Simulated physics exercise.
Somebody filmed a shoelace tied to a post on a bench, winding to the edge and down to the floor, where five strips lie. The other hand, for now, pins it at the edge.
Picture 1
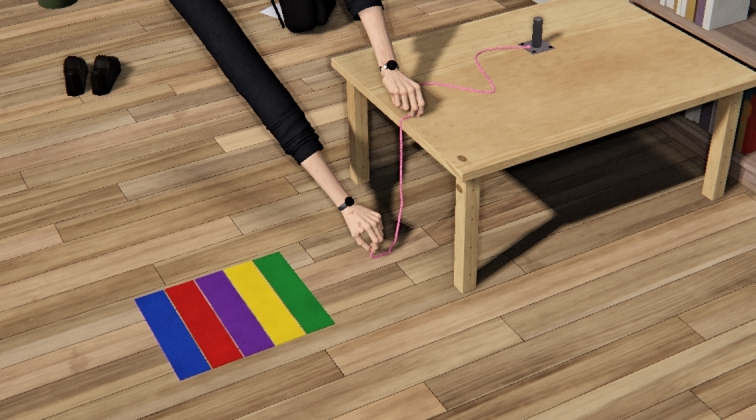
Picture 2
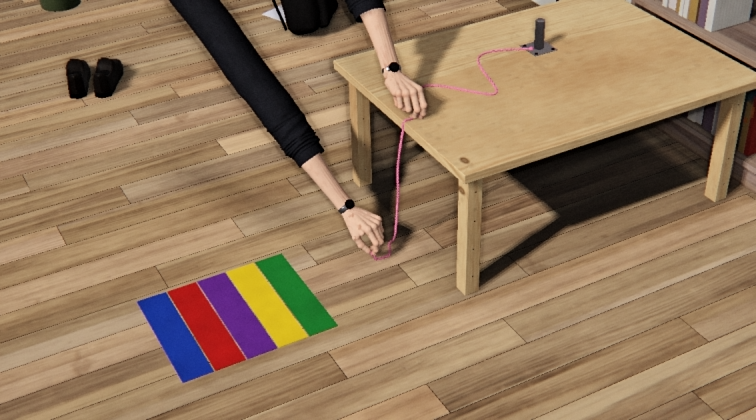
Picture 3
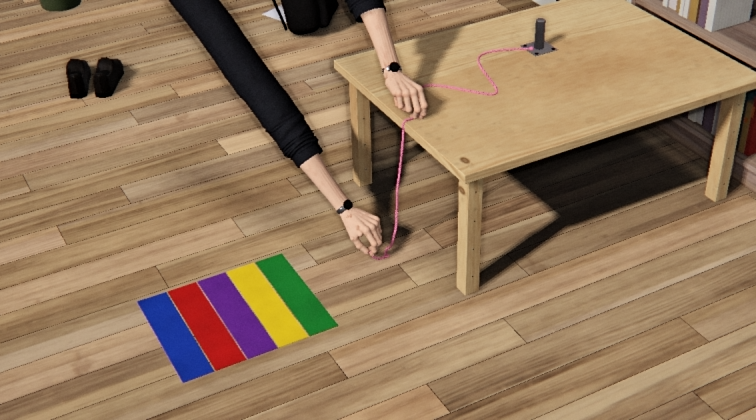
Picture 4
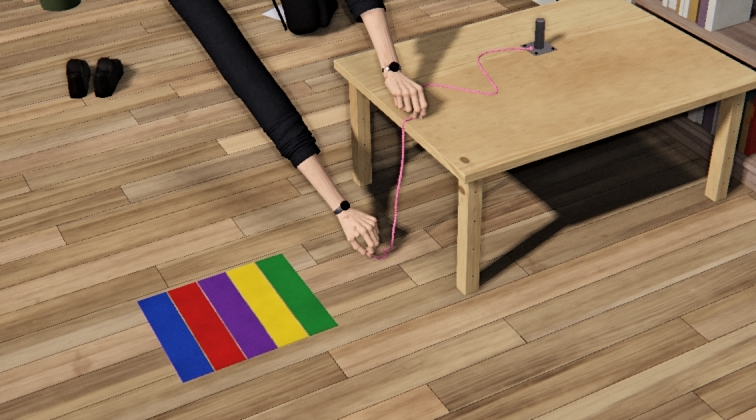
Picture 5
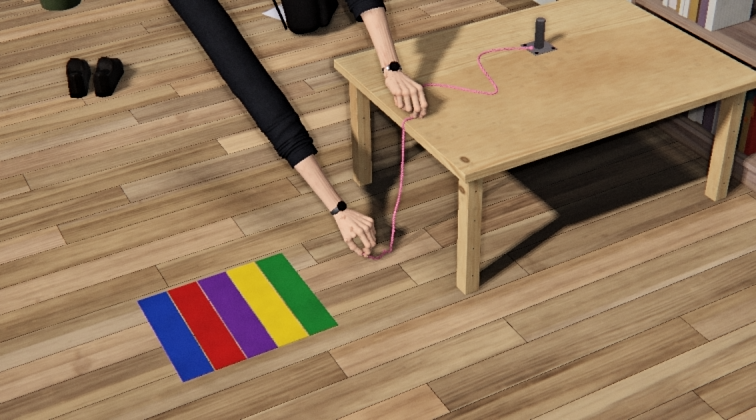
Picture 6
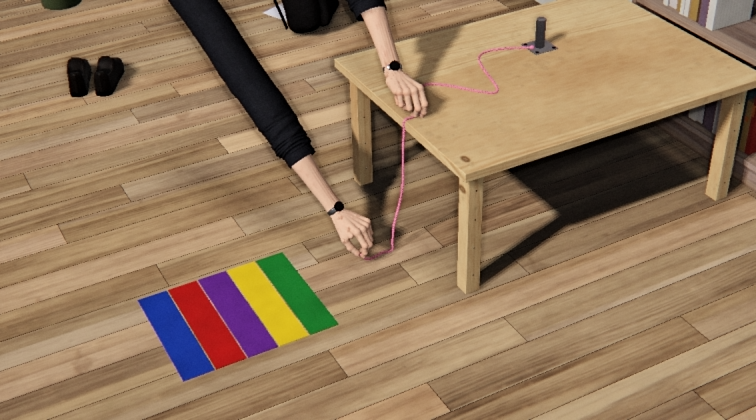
On a wooden floor beside a low table, one hand pins a pink shoelace at the edge while another draws its end slightly left.
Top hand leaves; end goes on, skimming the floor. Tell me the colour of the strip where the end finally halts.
It halts over blue.
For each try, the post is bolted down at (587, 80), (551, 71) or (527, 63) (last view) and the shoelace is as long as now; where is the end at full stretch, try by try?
First close to (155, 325), next close to (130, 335), last close to (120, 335).
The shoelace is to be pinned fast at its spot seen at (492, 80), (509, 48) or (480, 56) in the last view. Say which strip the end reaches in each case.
Lab note - strips reached: Red; blue; blue.
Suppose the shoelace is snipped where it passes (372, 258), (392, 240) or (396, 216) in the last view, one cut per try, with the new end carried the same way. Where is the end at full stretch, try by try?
In order, it ends up near (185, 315), (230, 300) and (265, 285).
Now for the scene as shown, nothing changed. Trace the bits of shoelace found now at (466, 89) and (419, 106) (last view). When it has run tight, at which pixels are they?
They end up at (406, 102) and (338, 156).
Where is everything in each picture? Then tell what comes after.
In the first frame, end (371, 249); green (311, 315); yellow (281, 326); purple (250, 337); red (219, 348); blue (187, 359).
In the second frame, end (372, 252); shoelace through (500, 50) (489, 78) (454, 88) (418, 108) (398, 162) (396, 227).
In the third frame, end (370, 252).
In the fourth frame, end (367, 253); shoelace through (500, 50) (489, 78) (455, 88) (418, 107) (403, 162) (394, 227).
In the fifth frame, end (364, 254).
In the sixth frame, end (361, 254); shoelace through (500, 49) (489, 77) (455, 87) (419, 106) (403, 160) (394, 226).
Soon after, end near (219, 303); over purple.
After that, end near (184, 315); over blue.
At the stop, end near (163, 322); over blue. Over blue.
